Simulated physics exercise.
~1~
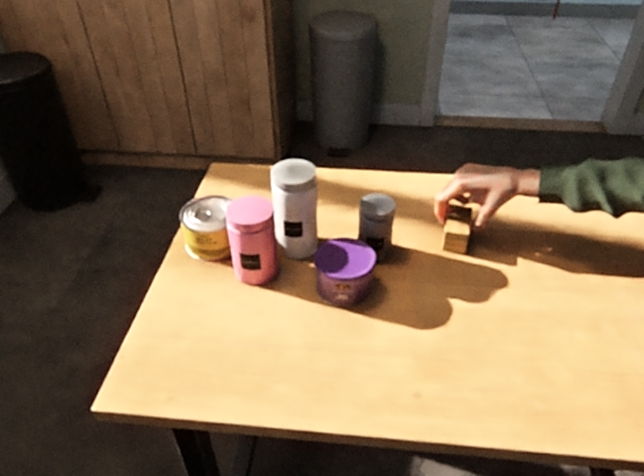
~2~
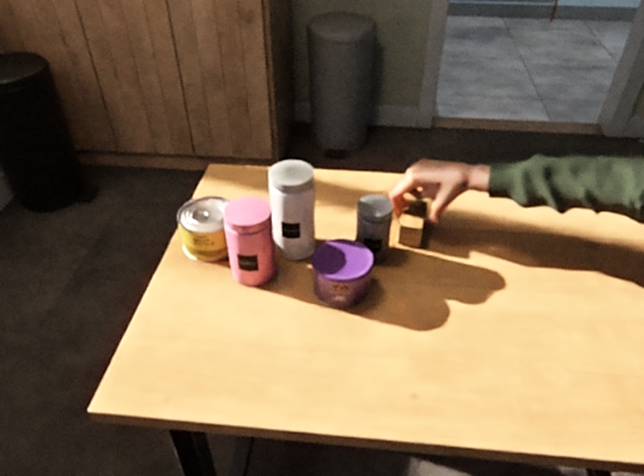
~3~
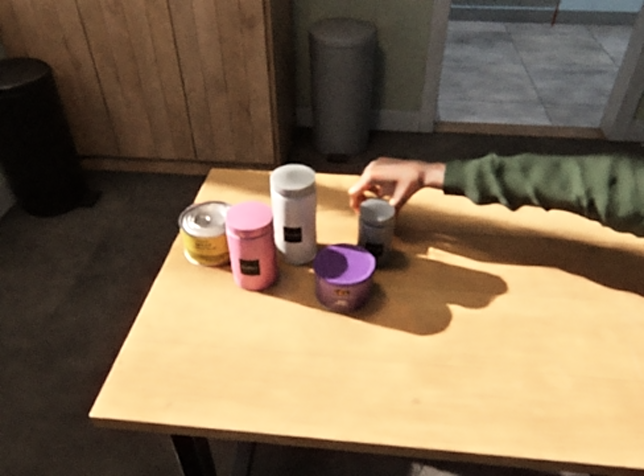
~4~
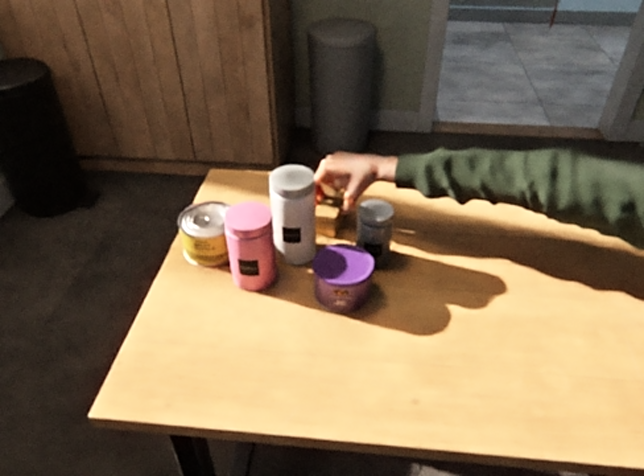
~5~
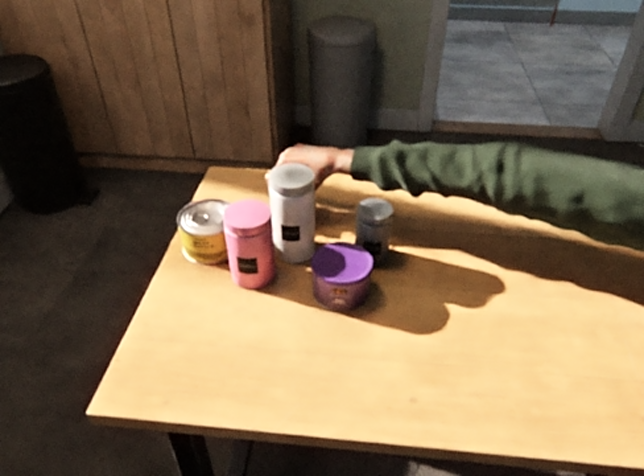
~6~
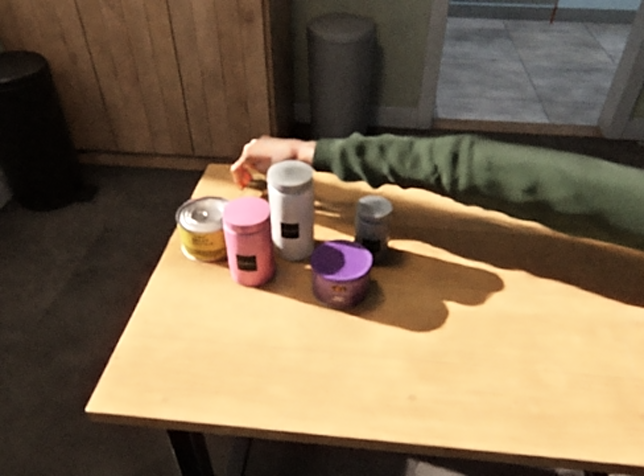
A hand in a green sleeve slides a small wooden block leftward across a table, passing behind the grey jar and the white jar, while the pink jar, yellow tub and purple tub also stay in place, and it ends near the table's far left corner.
